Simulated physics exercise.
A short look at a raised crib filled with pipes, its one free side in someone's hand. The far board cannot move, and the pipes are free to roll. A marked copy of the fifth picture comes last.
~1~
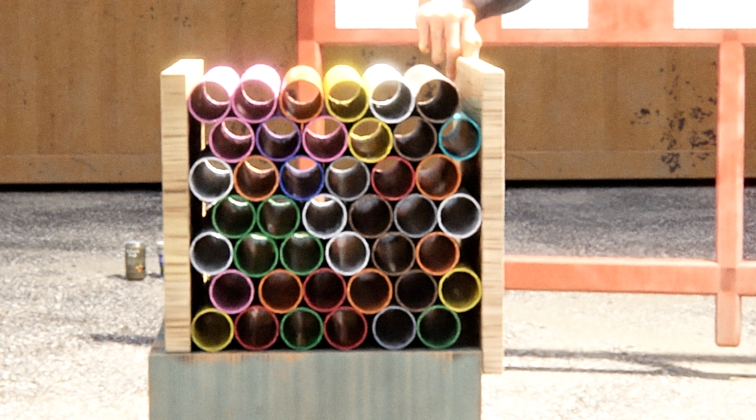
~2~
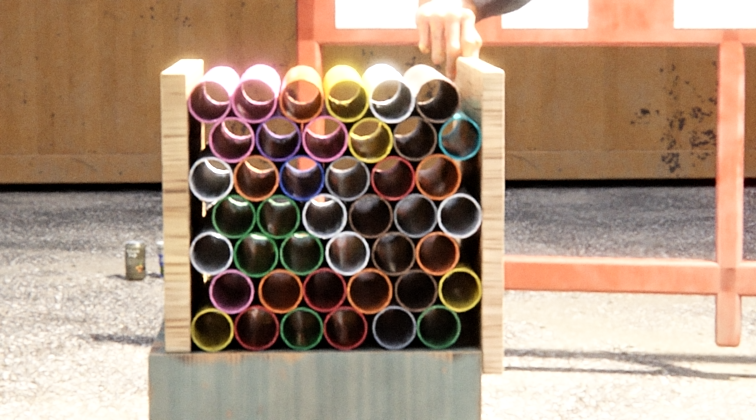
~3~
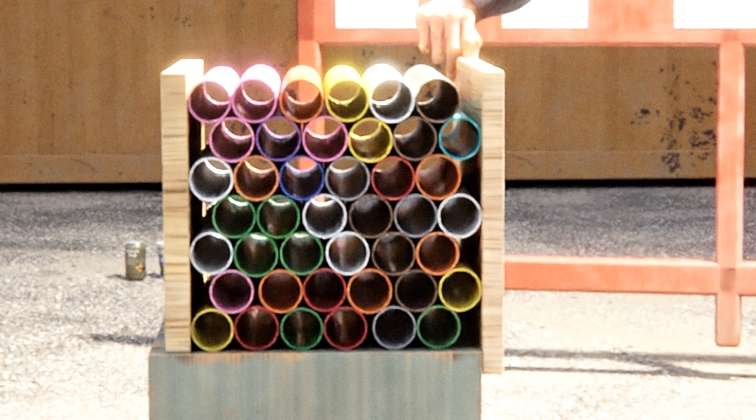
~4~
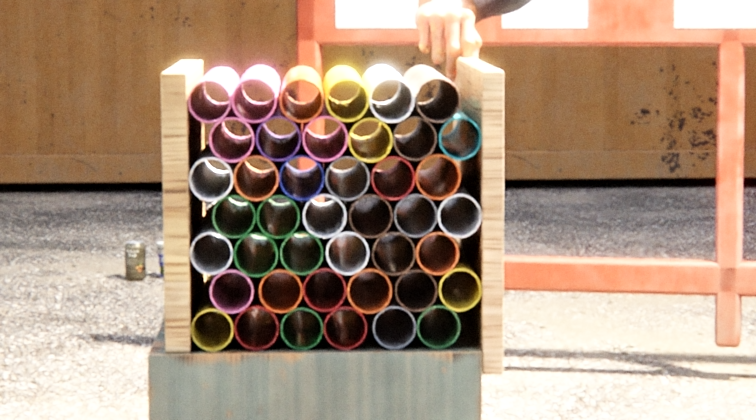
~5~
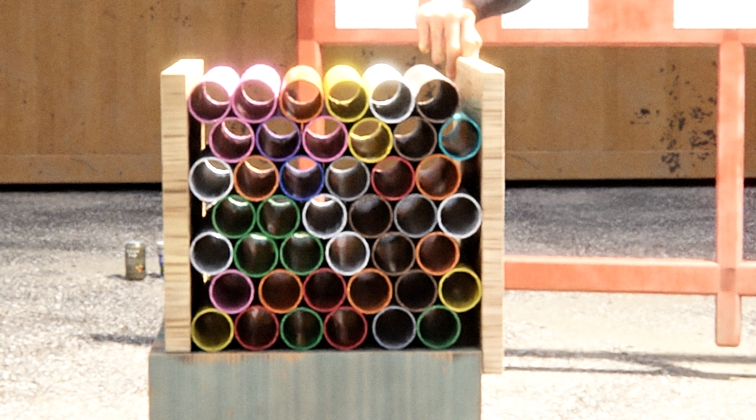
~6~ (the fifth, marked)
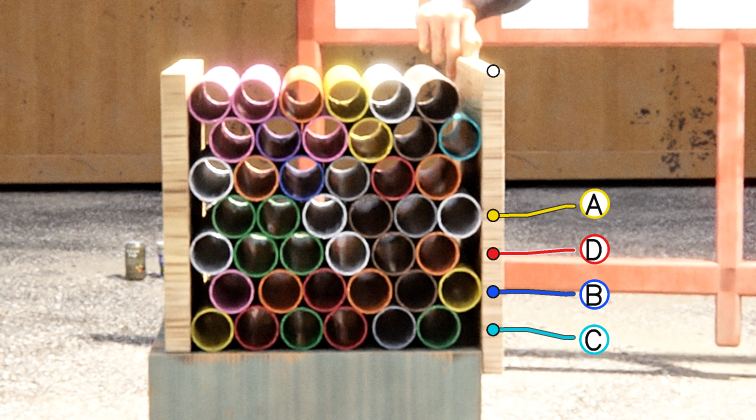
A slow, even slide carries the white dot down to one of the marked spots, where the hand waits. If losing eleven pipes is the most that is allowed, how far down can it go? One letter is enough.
Lower it to B and no more.
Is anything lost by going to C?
At C: Yes.
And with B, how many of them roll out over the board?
With B, six.
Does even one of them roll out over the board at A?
Yes.
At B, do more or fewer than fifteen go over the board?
Fewer than fifteen.
On the marked copy, A at (493, 215); B at (493, 292); C at (493, 330); D at (493, 254); the white dot at (493, 71).
With B. Early on, top of the board (482, 164).
Further on, top of the board (482, 269).
At the end, top of the board (482, 291), about six out over the board.
As for the rest, A two out over the board; C twelve out over the board; D two out over the board.
